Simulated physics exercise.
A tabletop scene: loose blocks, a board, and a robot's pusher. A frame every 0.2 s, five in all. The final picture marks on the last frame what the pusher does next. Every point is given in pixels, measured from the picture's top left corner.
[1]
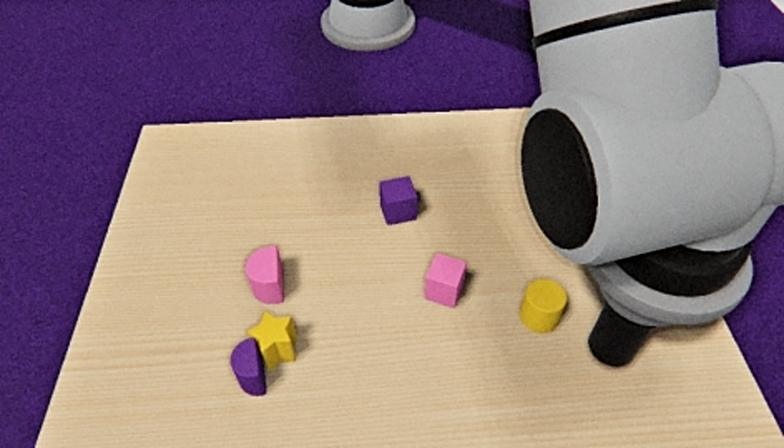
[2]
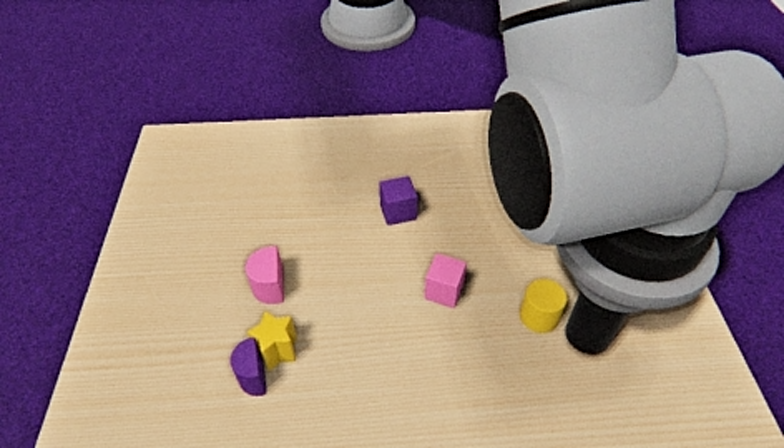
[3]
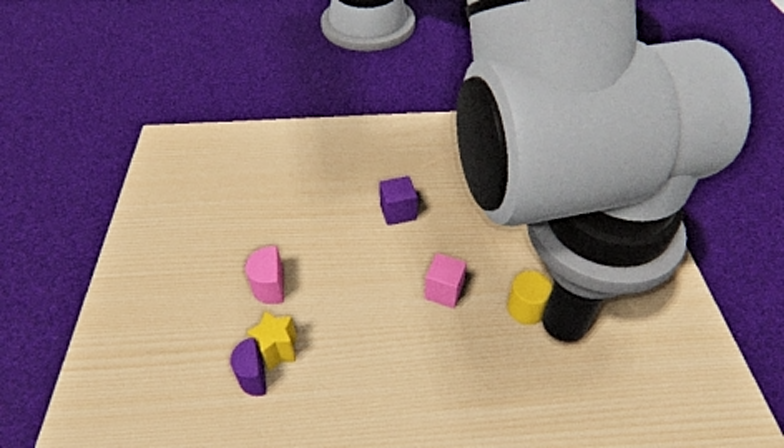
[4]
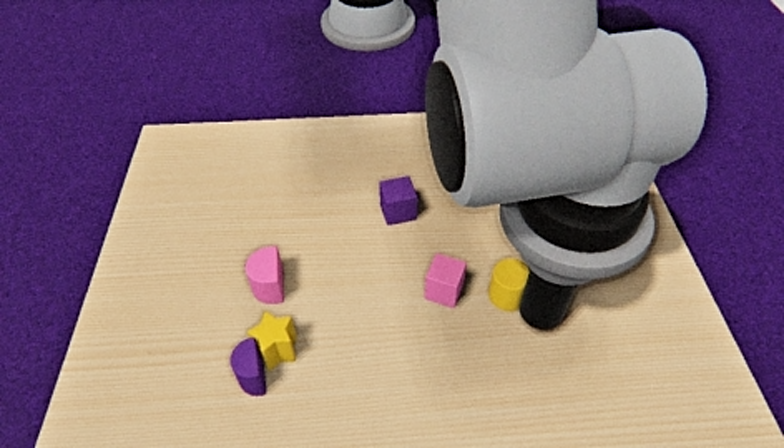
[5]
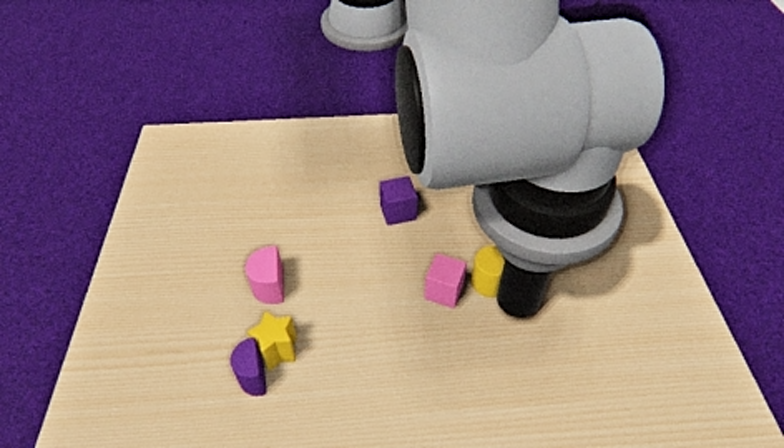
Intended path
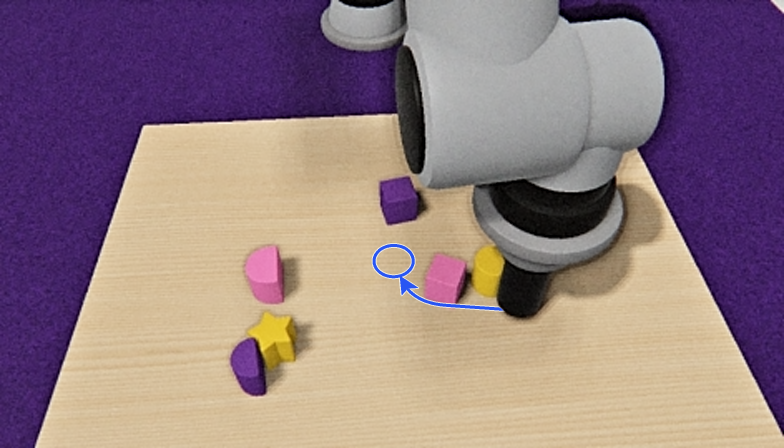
A grey robot arm with a black pusher tip looms over the right side of a pale wooden board on purple carpet, seen from above at an angle. A yellow cylinder sits beside the tip, with pink and purple cubes near the middle and a pink block, yellow star and purple block at left. The arm moves left, then pushes the cylinder left and slightly up toward the pink cube.
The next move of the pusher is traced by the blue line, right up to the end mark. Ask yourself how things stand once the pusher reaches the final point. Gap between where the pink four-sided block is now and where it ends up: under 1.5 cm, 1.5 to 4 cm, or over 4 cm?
Its displacement is above 4 cm.
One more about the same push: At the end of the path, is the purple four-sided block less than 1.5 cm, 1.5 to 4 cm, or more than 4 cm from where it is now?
Short, under 1.5 cm.
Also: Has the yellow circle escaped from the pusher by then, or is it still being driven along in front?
Expect to find it next to or behind the pusher.
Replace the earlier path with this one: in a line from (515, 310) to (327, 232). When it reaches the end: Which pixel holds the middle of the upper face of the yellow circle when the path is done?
By then it is at (458, 227).
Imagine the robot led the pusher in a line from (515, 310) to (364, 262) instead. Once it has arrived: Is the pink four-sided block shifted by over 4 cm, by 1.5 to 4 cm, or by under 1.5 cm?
Over 4 cm.
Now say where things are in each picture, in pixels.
Pusher tip (611, 347); block tops, purple four-sided block (398, 188); pink four-sided block (447, 269); yellow circle (547, 294), in the first picture.
Pusher (588, 335); blocks unchanged, in the second picture.
Pusher (564, 323); yellow circle (533, 286), in the third picture.
Pusher (541, 312); yellow circle (513, 273), in the fourth picture.
Pusher (518, 300); purple four-sided block (398, 188); pink four-sided block (447, 269); yellow circle (495, 260), in the fifth picture.
Path on the board, from (515, 310) by way of (464, 307) and (415, 296) to (394, 261).
On the path given first. One third of the way, pusher (463, 296); pink four-sided block (434, 265), turned 20° clockwise; yellow circle (481, 252).
Two thirds of the way, pusher (415, 286); pink four-sided block (396, 247), turned 50° clockwise; yellow circle (481, 252).
At the end, pusher (394, 250); purple four-sided block in place; pink four-sided block (370, 218), turned 20° clockwise; yellow circle (481, 252).
